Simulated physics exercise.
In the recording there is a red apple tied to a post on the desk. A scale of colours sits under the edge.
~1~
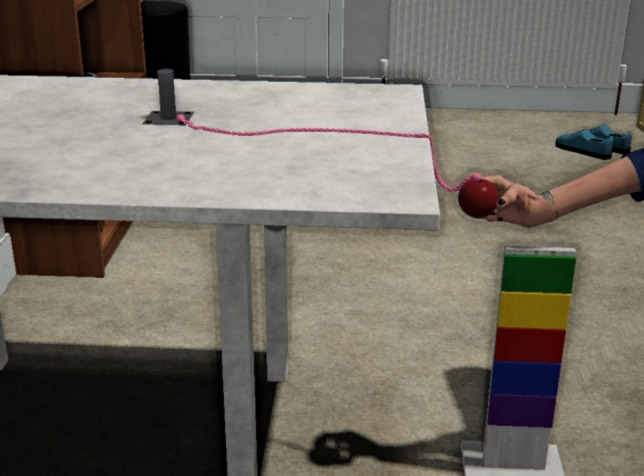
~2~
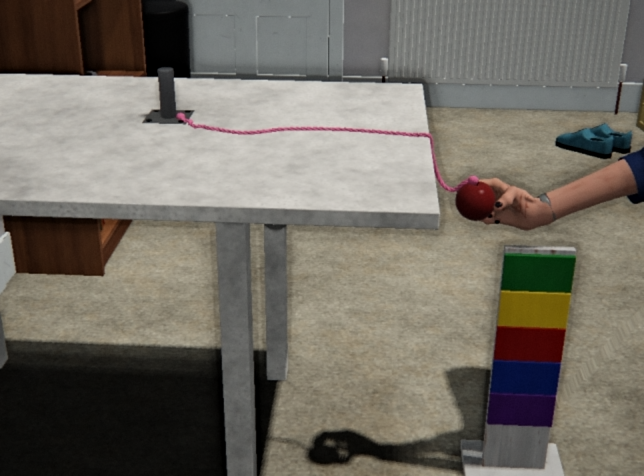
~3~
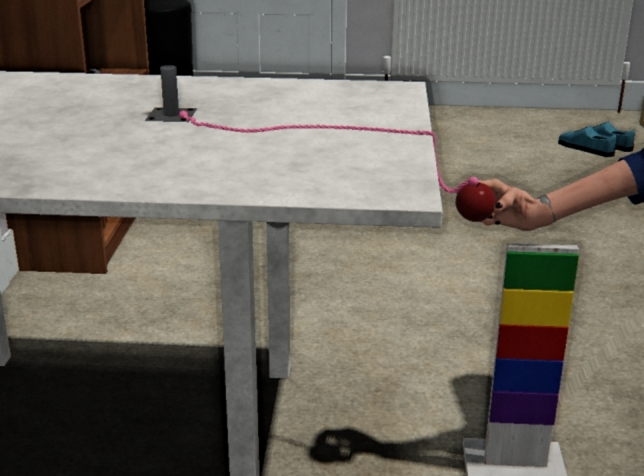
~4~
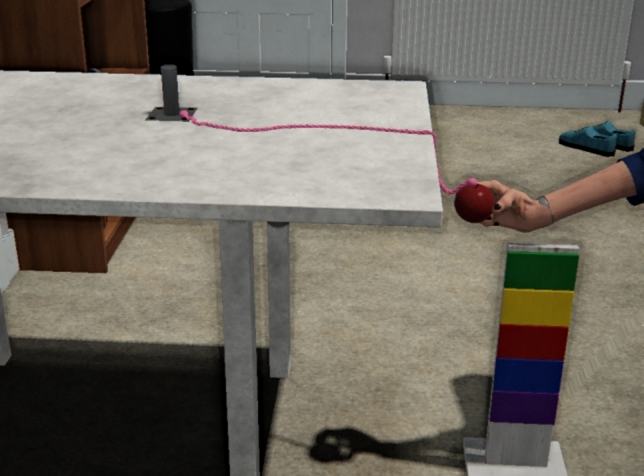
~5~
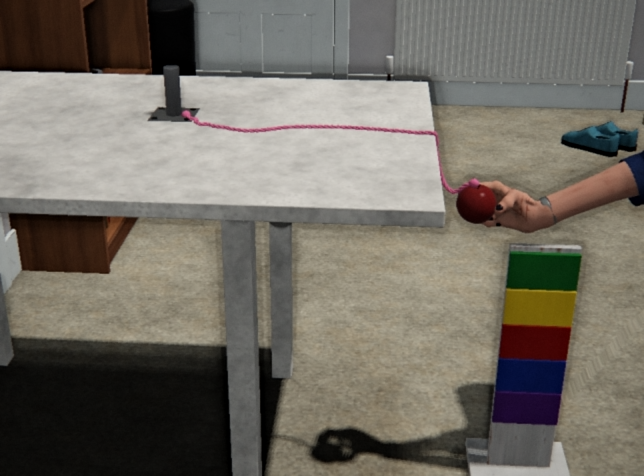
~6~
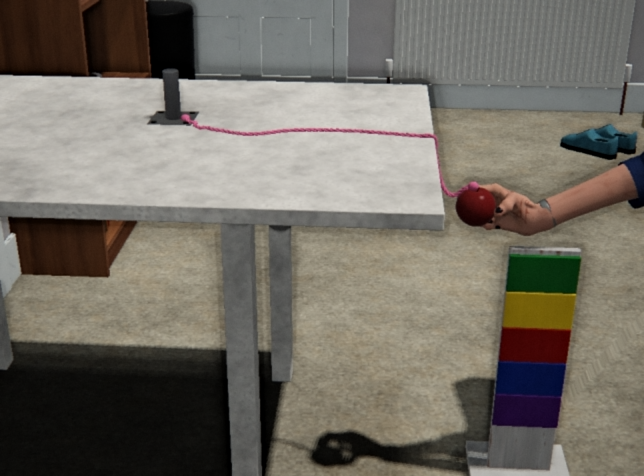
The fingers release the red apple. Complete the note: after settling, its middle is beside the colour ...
... Green.
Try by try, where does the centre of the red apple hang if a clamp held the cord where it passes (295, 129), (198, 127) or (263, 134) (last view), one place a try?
They end up at (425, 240), (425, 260) and (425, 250).
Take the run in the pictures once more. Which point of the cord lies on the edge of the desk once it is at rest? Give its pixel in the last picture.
About (412, 136).
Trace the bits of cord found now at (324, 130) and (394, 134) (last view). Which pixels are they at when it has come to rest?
At (350, 131), then (419, 137).
Soon after, apple near (459, 266); level with green.
After that, apple near (400, 259); level with green.
And then, apple near (437, 269); level with green.
In the end, apple near (427, 268); level with green. Its centre hangs level with the green band.
